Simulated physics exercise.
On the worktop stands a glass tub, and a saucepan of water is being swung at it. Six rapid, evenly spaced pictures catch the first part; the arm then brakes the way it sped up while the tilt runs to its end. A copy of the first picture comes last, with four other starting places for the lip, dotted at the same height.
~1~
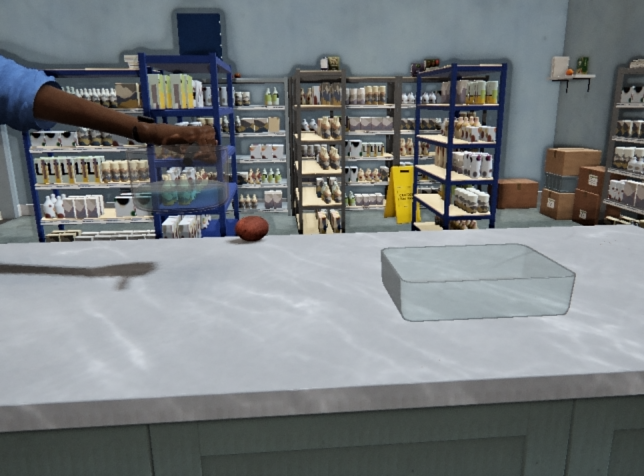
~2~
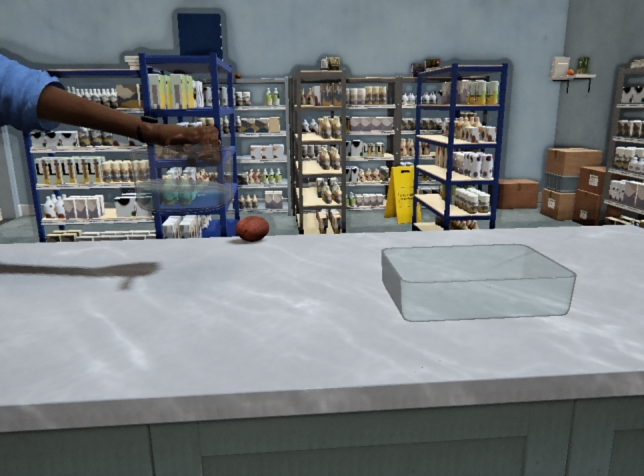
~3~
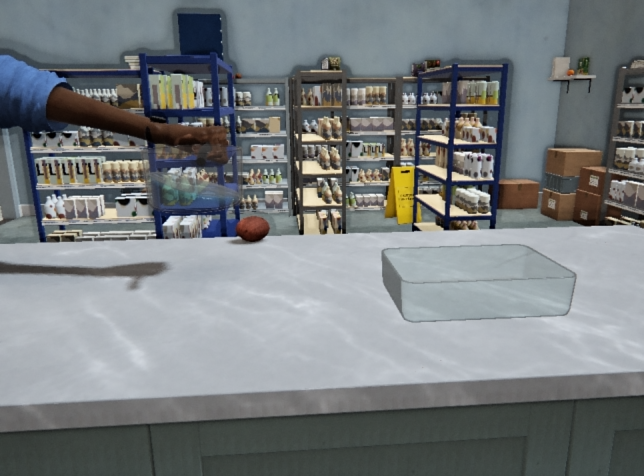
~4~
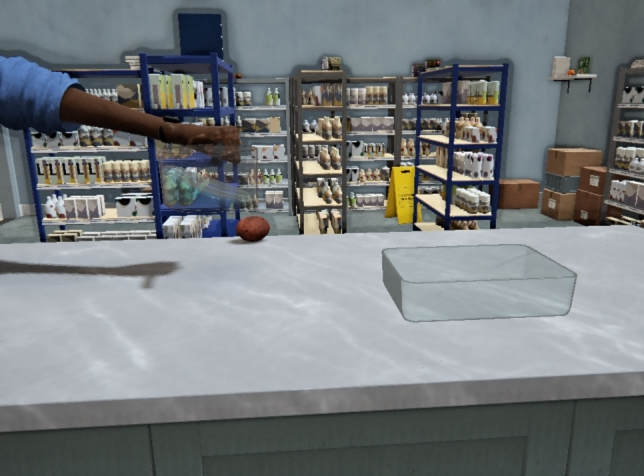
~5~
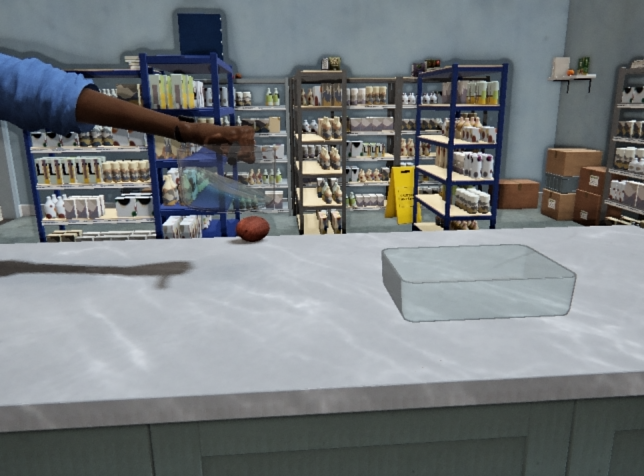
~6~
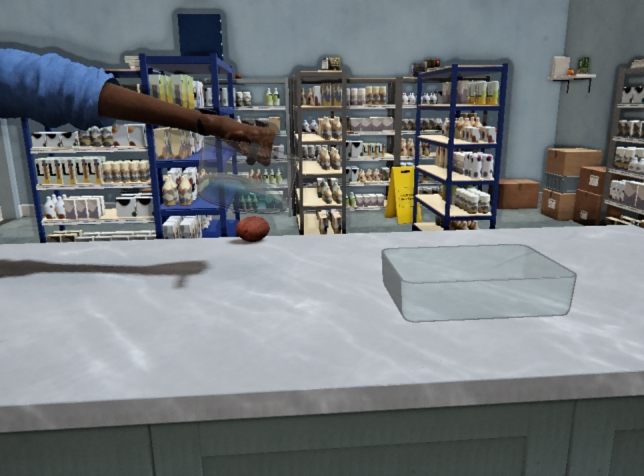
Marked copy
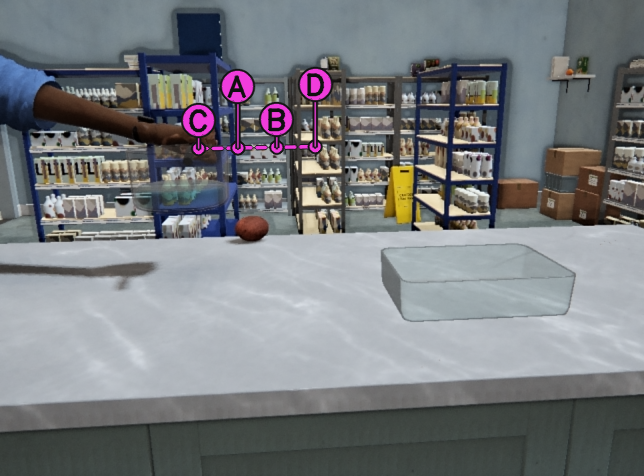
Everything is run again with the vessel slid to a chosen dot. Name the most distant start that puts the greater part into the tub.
B is the one.
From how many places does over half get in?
Two of the four.
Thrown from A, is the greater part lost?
Yes, that goes wrong.
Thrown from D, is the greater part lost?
No, that is safe.
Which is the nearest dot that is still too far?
A.
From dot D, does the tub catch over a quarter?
Yes, clearly.
On the marked copy, A at (237, 148); B at (276, 147); C at (198, 148); D at (315, 146).
With A, about 30 % lands in the tub, 62 % falls short and 9 % goes beside or beyond.
With B, about 63 % lands in the tub, 22 % falls short and 15 % goes beside or beyond.
With C, about 7 % lands in the tub, 91 % falls short.
With D, about 80 % lands in the tub, 4 % falls short and 17 % goes beside or beyond.
